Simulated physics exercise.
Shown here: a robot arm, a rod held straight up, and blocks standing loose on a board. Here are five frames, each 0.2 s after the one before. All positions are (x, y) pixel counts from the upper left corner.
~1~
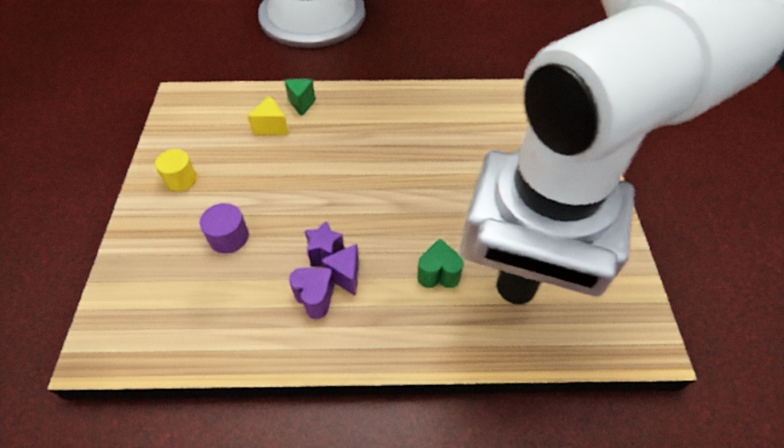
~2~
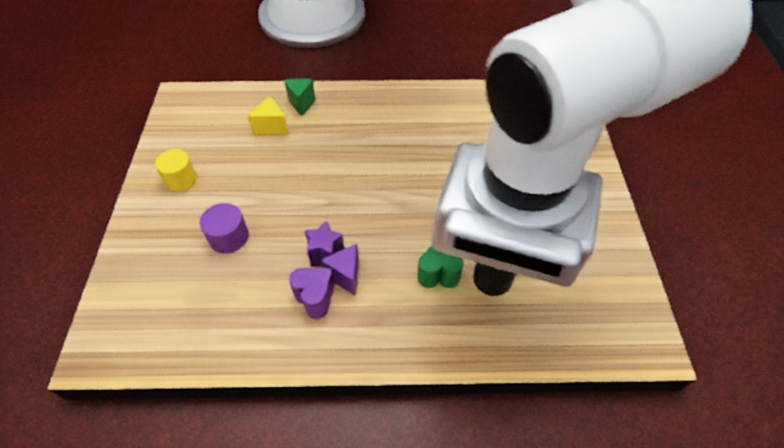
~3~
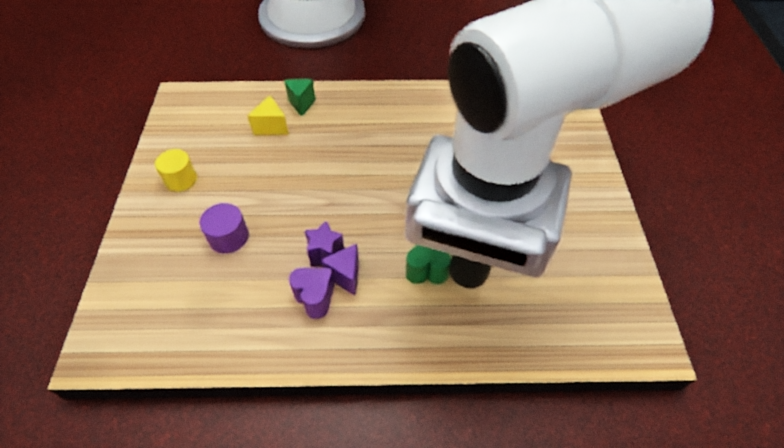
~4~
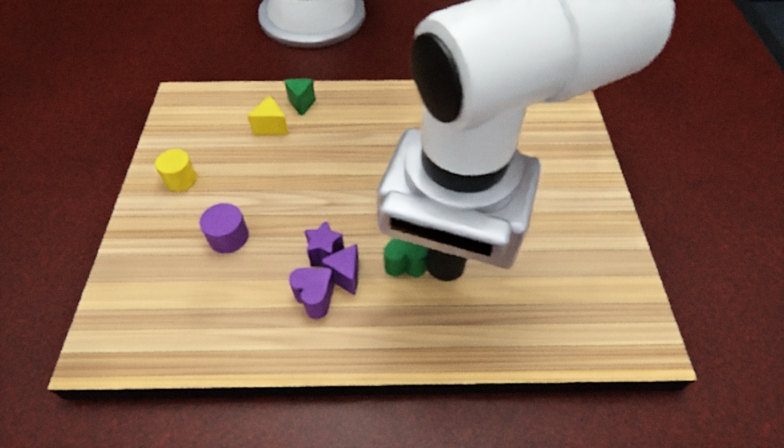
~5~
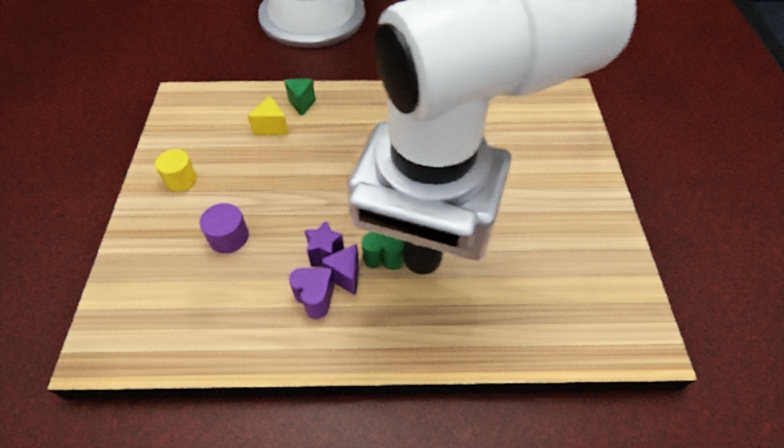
A white robot arm holding a short black rod upright slides left across a pale wooden board, seen from a fixed view above its near edge. Purple star, triangle and heart blocks cluster near the centre, with a purple cylinder, yellow blocks and a green triangle farther left. The rod meets the green heart-shaped block and pushes it left and slightly upward towards the cluster, which stays still.
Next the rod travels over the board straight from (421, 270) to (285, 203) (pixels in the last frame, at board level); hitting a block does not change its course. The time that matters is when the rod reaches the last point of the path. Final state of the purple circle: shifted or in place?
That block is going to be left alone.
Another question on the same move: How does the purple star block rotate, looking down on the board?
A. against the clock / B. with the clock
I'll go with A - against the clock.
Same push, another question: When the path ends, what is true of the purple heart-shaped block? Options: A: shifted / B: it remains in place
My pick is B.
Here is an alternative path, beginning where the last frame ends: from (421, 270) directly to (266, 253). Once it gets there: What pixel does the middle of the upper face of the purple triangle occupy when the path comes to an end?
My prediction: (269, 265).
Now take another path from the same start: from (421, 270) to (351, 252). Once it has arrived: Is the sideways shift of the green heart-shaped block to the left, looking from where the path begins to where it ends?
Going by the path, no.
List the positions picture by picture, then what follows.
Rod's lower end (516, 287); purple circle (220, 219); purple heart-shaped block (311, 283); purple star block (322, 237); purple triangle (344, 260); green heart-shaped block (441, 258), in the first picture.
Rod (493, 279); blocks still, in the second picture.
Rod (469, 272); green heart-shaped block (429, 254), in the third picture.
Rod (446, 265); green heart-shaped block (406, 246), in the fourth picture.
Rod (422, 258); purple circle (220, 219); purple heart-shaped block (311, 283); purple star block (322, 237); purple triangle (344, 260); green heart-shaped block (384, 239), in the fifth picture.
On the path given first. One third of the way, rod (372, 234); purple star block (303, 234), turned 55° anticlockwise; purple triangle (340, 258), turned 30° anticlockwise; green heart-shaped block (336, 215).
Two thirds of the way, rod (325, 211); purple star block (297, 231), turned 90° anticlockwise; purple triangle (340, 258), turned 30° anticlockwise; green heart-shaped block (288, 194).
At the end, rod (281, 190); purple circle still; purple heart-shaped block still; purple star block (297, 231), turned 90° anticlockwise; purple triangle (340, 258), turned 30° anticlockwise; green heart-shaped block (243, 178), turned 20° anticlockwise.
